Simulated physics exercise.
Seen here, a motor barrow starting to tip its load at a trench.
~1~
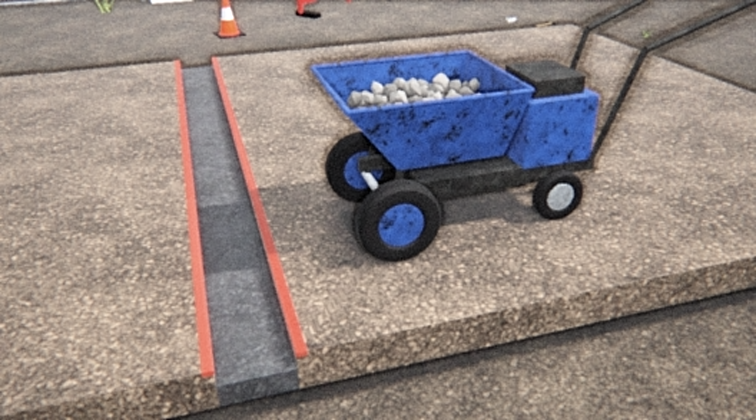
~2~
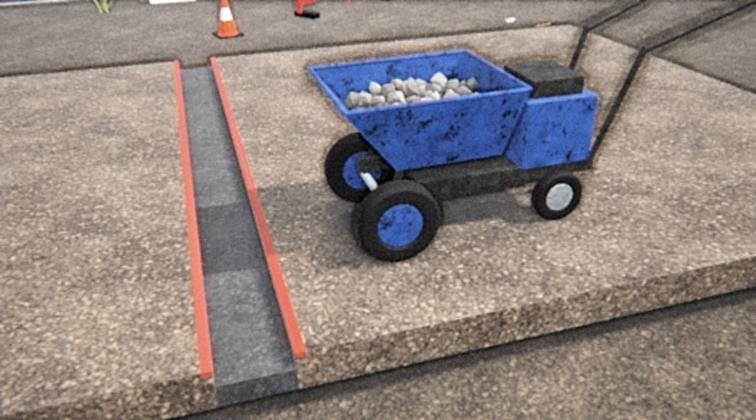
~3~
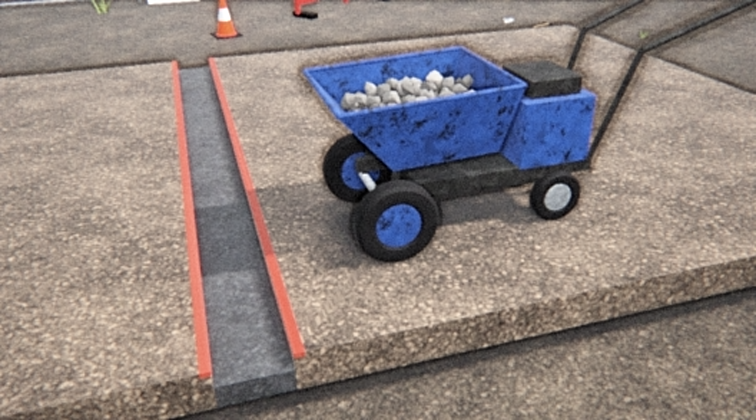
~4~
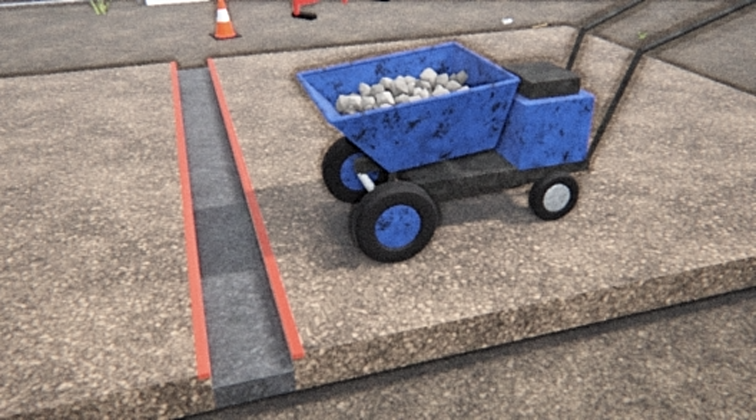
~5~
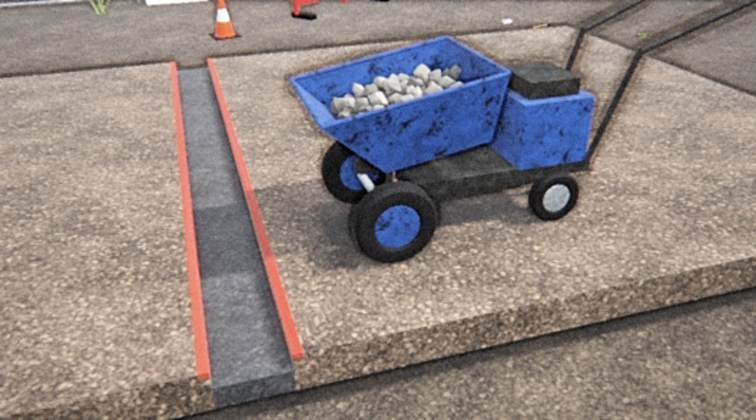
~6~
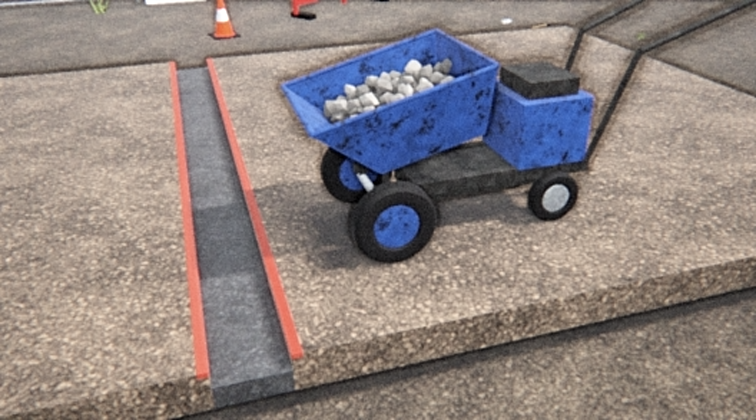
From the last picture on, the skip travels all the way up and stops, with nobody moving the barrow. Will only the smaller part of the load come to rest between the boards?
No.
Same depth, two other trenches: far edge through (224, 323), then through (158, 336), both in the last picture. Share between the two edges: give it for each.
50 %, 90 %.
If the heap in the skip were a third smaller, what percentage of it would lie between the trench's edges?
Estimated share: Near 80 in a hundred.
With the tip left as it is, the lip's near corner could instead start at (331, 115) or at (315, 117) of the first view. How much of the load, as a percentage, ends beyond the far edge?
Roughly 20 percent first, then roughly 30 percent.
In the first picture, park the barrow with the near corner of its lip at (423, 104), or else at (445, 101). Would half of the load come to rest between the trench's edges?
Respectively: A smaller portion, a smaller portion.
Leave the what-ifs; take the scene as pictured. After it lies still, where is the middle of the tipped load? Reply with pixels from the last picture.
About pixel (225, 255).
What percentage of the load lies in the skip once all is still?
20 %, about.
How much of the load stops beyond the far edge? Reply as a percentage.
Roughly 10 per cent of the load.
Soon, skip tipped steeply; all in the skip.
A while on, skip tipped steeply; most in the skip; a small part in or heaped over the trench; a stray few falling.
Towards the end, skip tipped right over; about a quarter in the skip; about two thirds in or heaped over the trench; a small part beyond it.
Finally, skip tipped right over; about a quarter in the skip; about two thirds in or heaped over the trench; a small part beyond it.
